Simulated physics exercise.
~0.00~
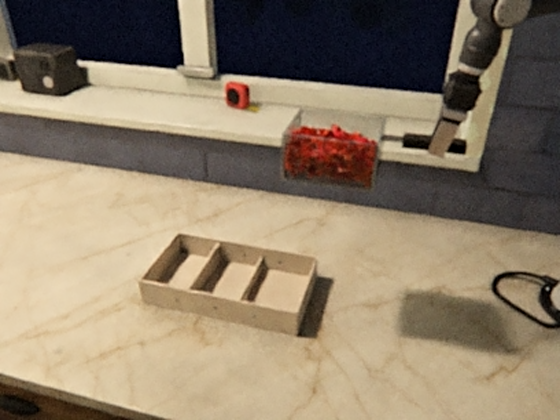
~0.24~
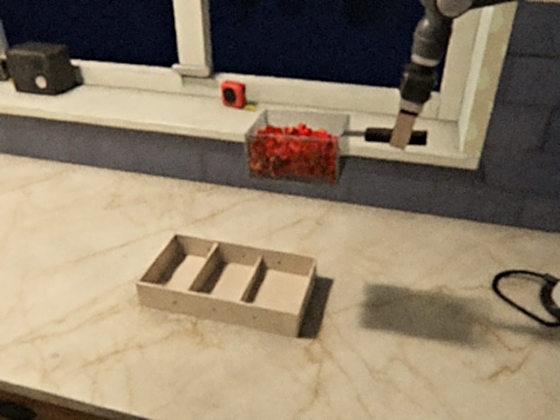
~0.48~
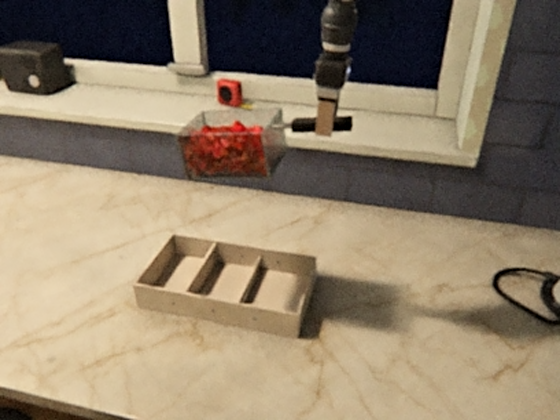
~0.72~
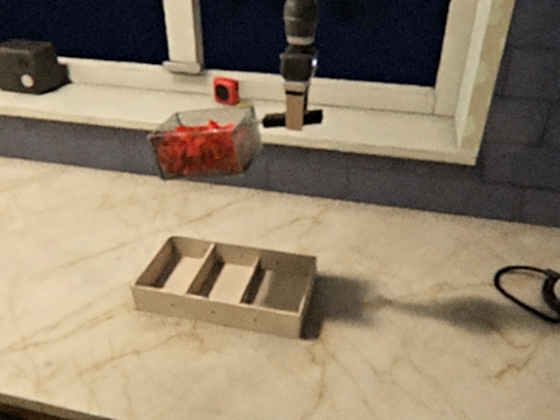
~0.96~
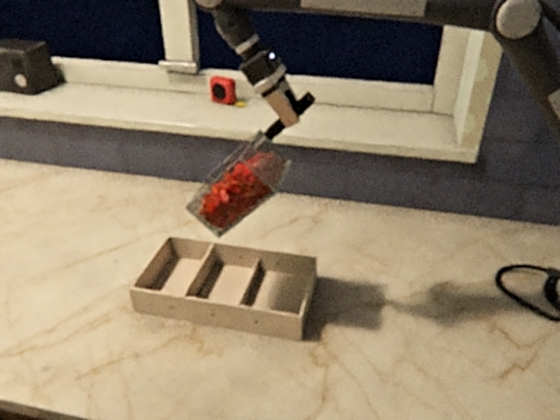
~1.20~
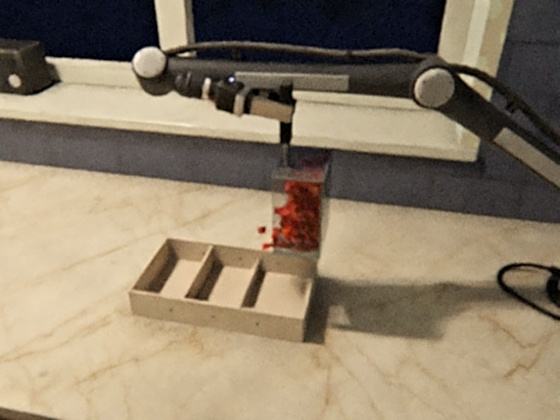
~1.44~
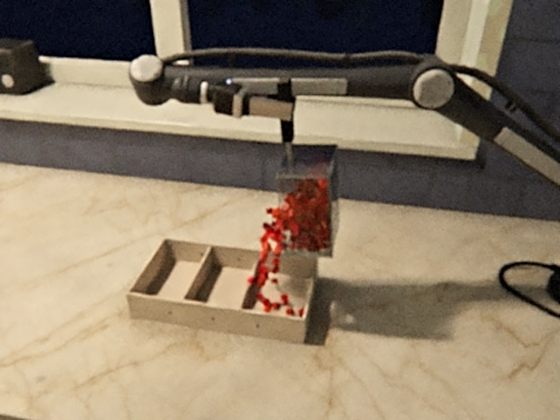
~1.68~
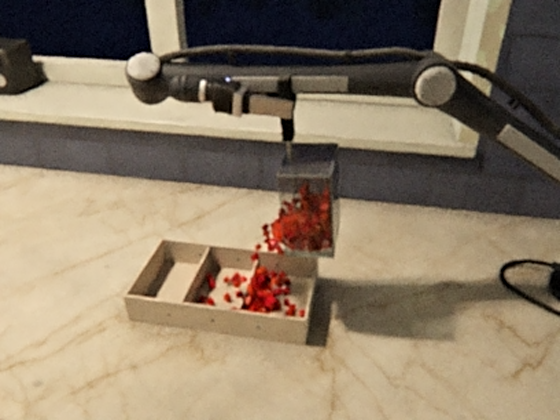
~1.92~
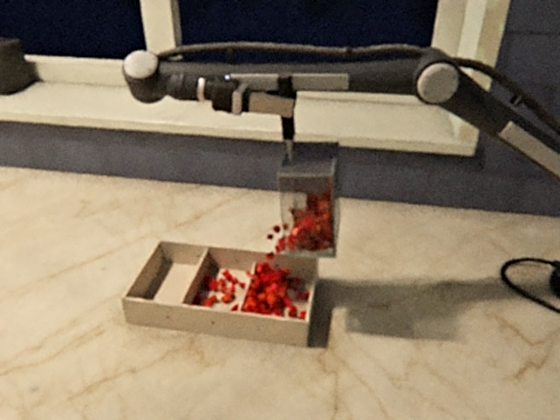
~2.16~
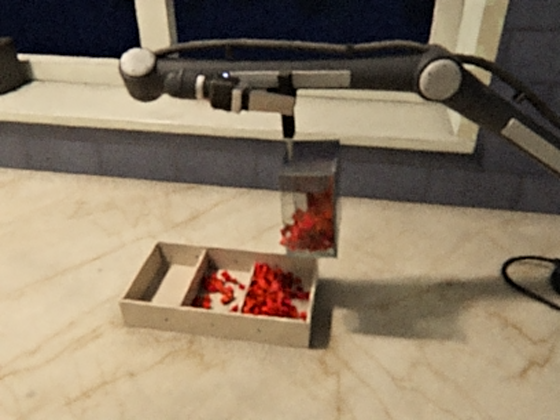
A clear box of red vegetable dice hangs from a dark robot arm above a marbled counter, seen from slightly above and facing a windowsill. Below sits a pale, open crate with three compartments, while a small red object and a dark box rest on the sill. The arm carries the load left, then lowers and tips the box until it stands on end. Dice spill into the crate's right compartment, and some scatter into the middle one. The pouring stops with a red heap at right, fewer pieces in the middle, the left compartment empty and many dice still in the box.
